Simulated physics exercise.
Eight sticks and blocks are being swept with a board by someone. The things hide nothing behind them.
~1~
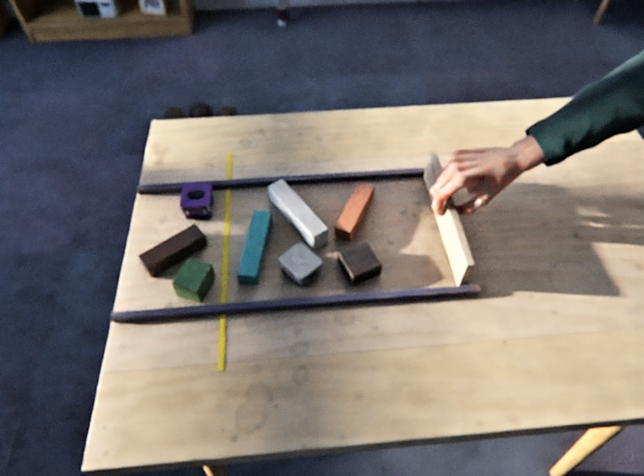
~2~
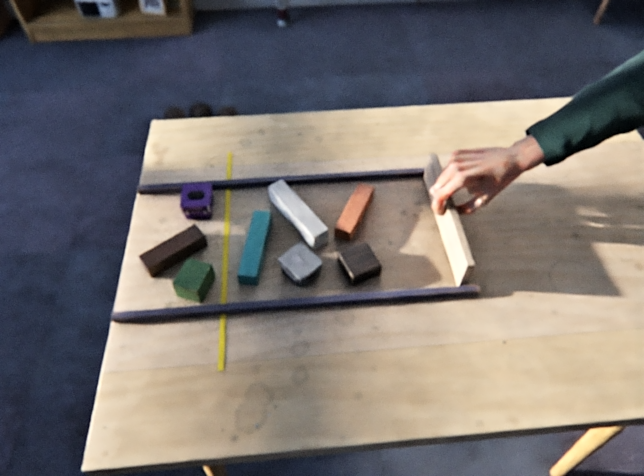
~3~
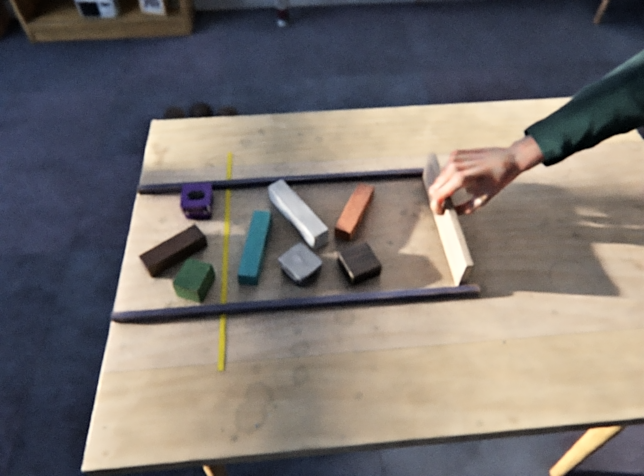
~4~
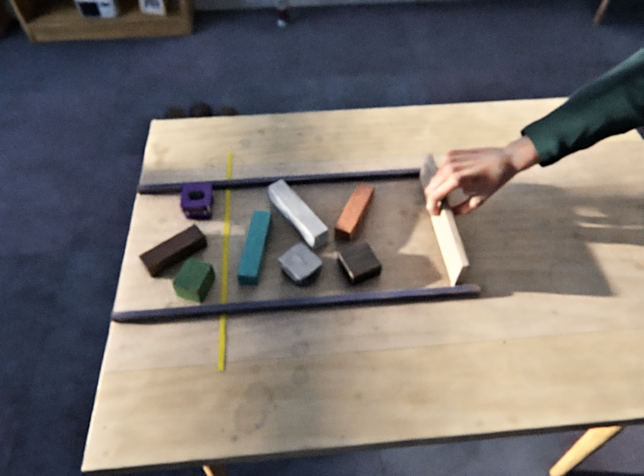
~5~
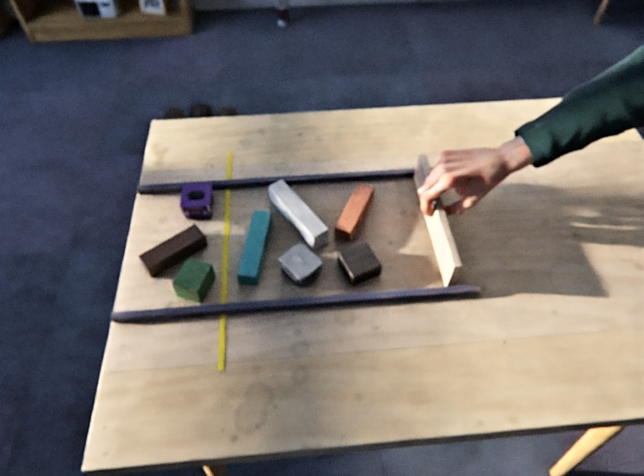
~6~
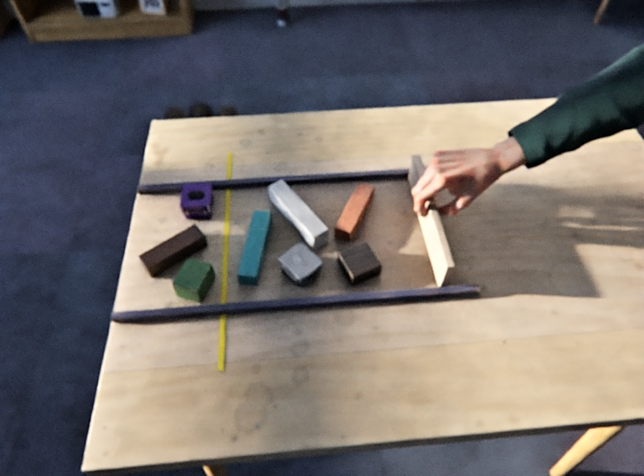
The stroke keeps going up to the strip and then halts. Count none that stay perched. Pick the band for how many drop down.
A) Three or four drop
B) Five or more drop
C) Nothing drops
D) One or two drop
(C) Nothing drops.
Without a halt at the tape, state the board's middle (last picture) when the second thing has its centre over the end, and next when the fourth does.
First around (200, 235), then around (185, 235).
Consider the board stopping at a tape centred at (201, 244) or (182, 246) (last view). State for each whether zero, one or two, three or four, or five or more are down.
Falls: 1 or 2, then three or four.
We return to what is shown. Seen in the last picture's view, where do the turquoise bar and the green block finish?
The turquoise bar ends up near (165, 242), and the green block near (144, 290).
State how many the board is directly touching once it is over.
At rest, 2 are in contact.
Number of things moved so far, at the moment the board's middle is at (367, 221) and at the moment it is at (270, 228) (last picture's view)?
2 at one spot and 7 at the other.
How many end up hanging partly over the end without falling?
The number would be 1.
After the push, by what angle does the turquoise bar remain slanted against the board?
Misalignment: Close to 20°.
Early on, none off yet; brown bar at rest near (174, 250); purple case at rest near (198, 202); green block at rest near (194, 280).
Finally, the number that fall off is zero.
